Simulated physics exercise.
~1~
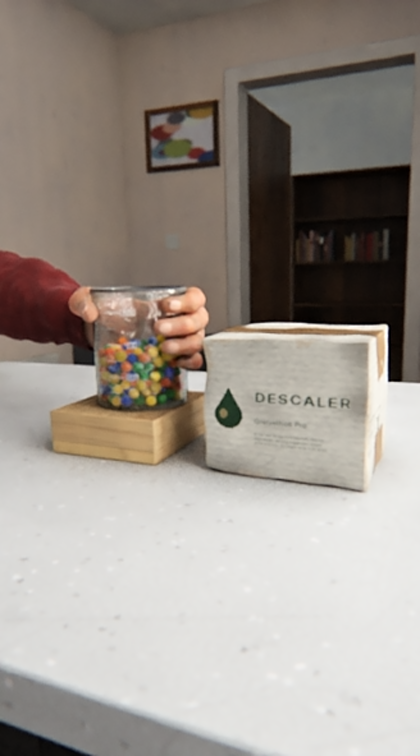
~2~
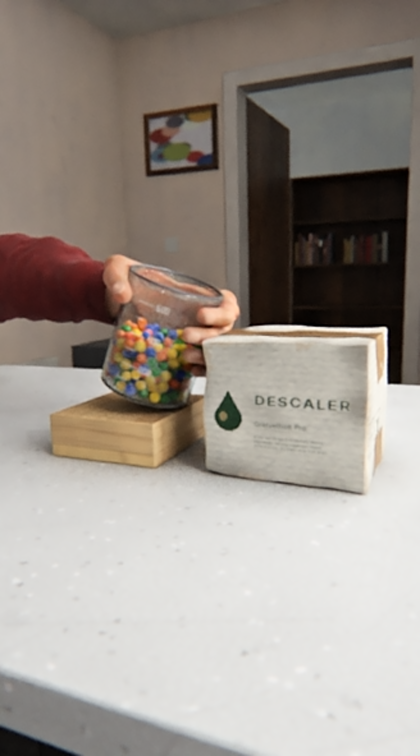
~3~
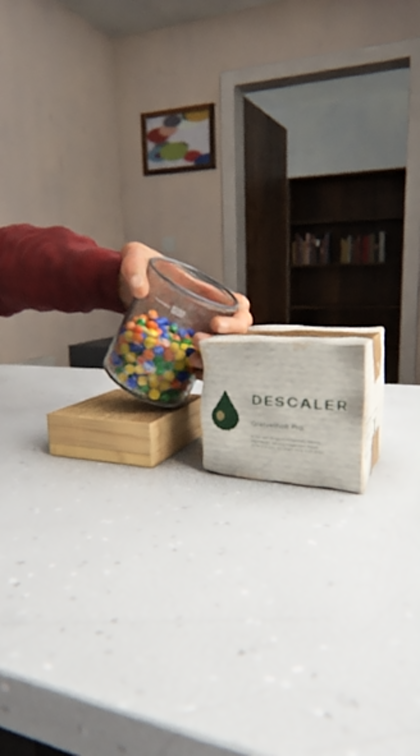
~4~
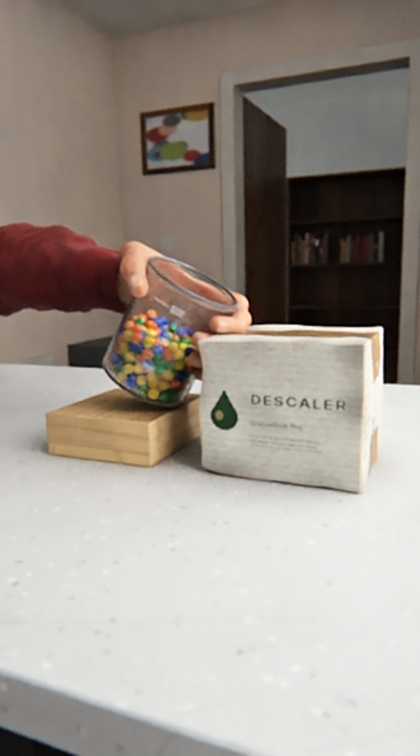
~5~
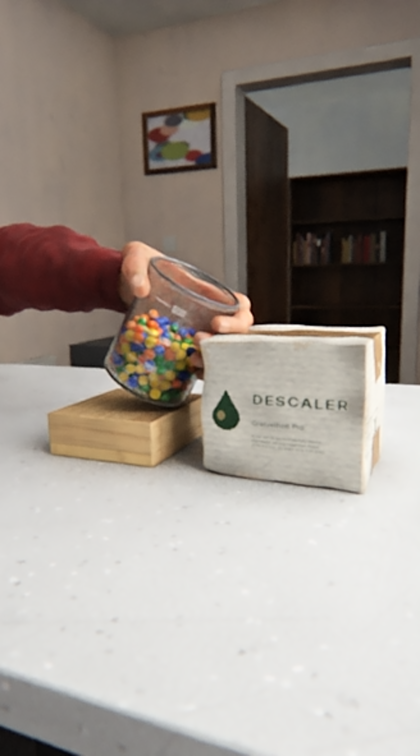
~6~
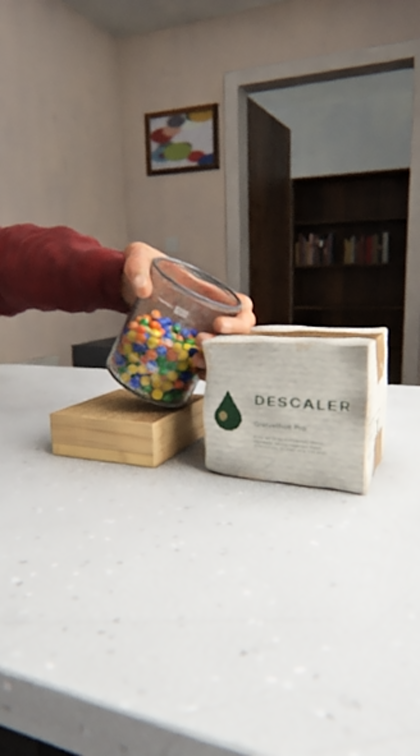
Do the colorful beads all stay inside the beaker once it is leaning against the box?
Yes, the beads all stay inside the beaker as the hand holds it tilted against the box.
